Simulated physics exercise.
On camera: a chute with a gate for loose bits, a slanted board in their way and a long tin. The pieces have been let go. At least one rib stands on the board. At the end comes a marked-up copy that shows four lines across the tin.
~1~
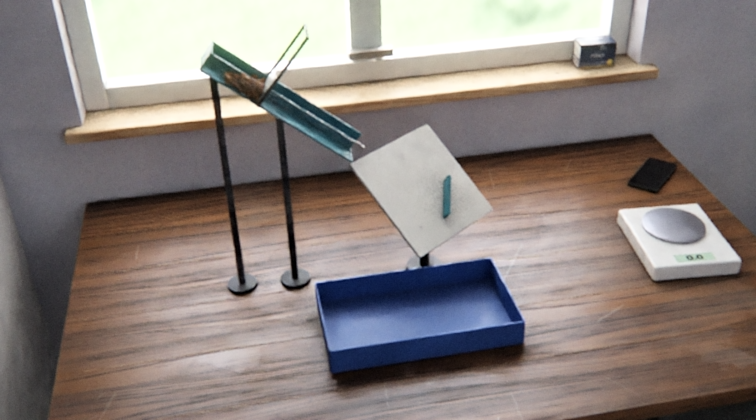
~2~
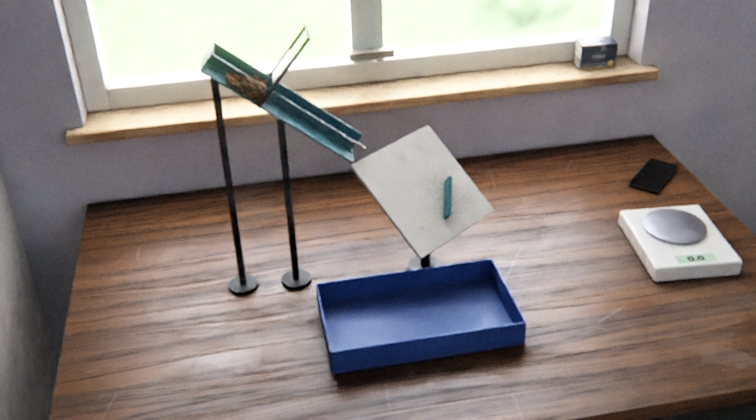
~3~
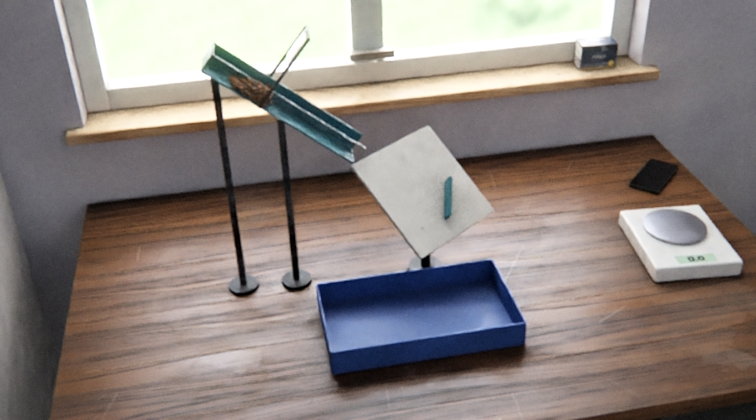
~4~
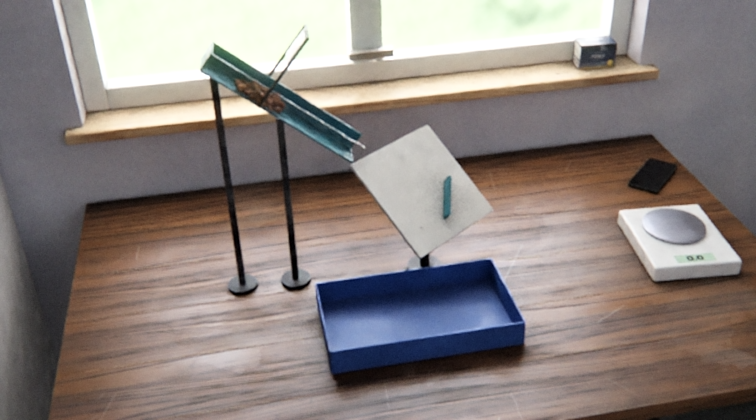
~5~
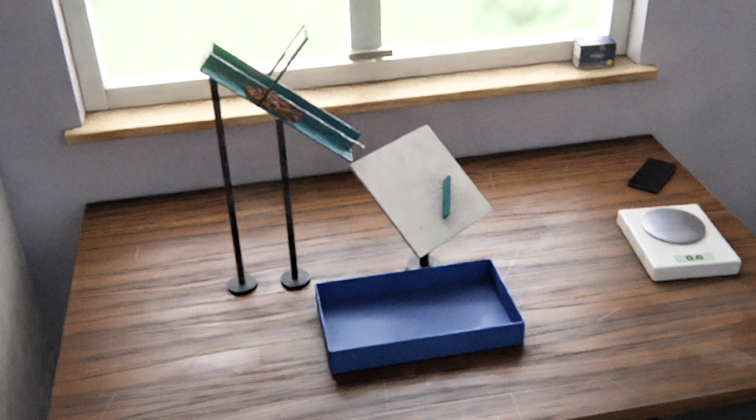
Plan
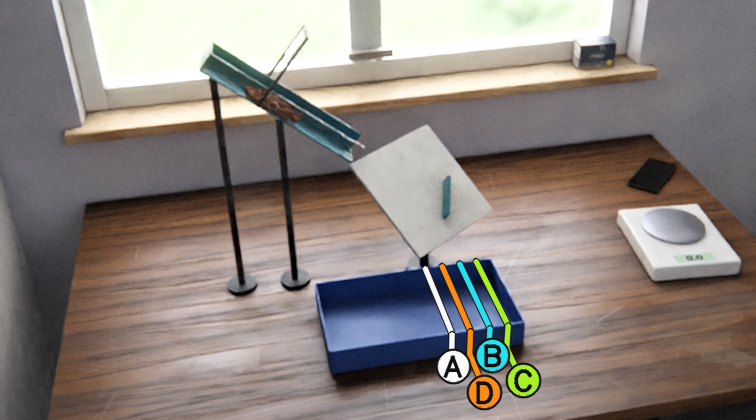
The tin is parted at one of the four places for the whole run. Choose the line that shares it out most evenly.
B.
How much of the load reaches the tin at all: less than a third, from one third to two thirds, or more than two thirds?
It is more than two thirds.
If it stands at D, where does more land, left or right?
More lands on the right.
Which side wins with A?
Right.
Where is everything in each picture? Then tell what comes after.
Load behind the gate (246, 84), bits of dog kibble; lip of the chute (351, 155), sloping fairly steeply, in the first frame.
Middle of the board (425, 188), tilted fairly steeply; middle of its low edge (460, 233); of its high edge (391, 144), in the second frame.
Front corners of the tin (331, 352) and (526, 322), empty; front of the load (269, 101), in the third frame.
Middle of the load (259, 93); its front (280, 110), roughly a quarter of the way to the lip; rib from (451, 176) to (450, 214), in the fourth frame.
Middle of the load (271, 106); its front (299, 116), roughly a third of the way to the lip, in the fifth frame.
On the marked copy, line A crosses the front rim at (451, 333); line B crosses the front rim at (489, 327); line C crosses the front rim at (507, 324); line D crosses the front rim at (470, 330).
With A, of what is caught, not one piece on the left of the divider, every piece on the right.
With B, of what is caught, roughly two thirds on the left of the divider, roughly a third on the right.
With C, of what is caught, almost all on the left of the divider, about a tenth on the right.
With D, of what is caught, about a tenth on the left of the divider, almost all on the right.
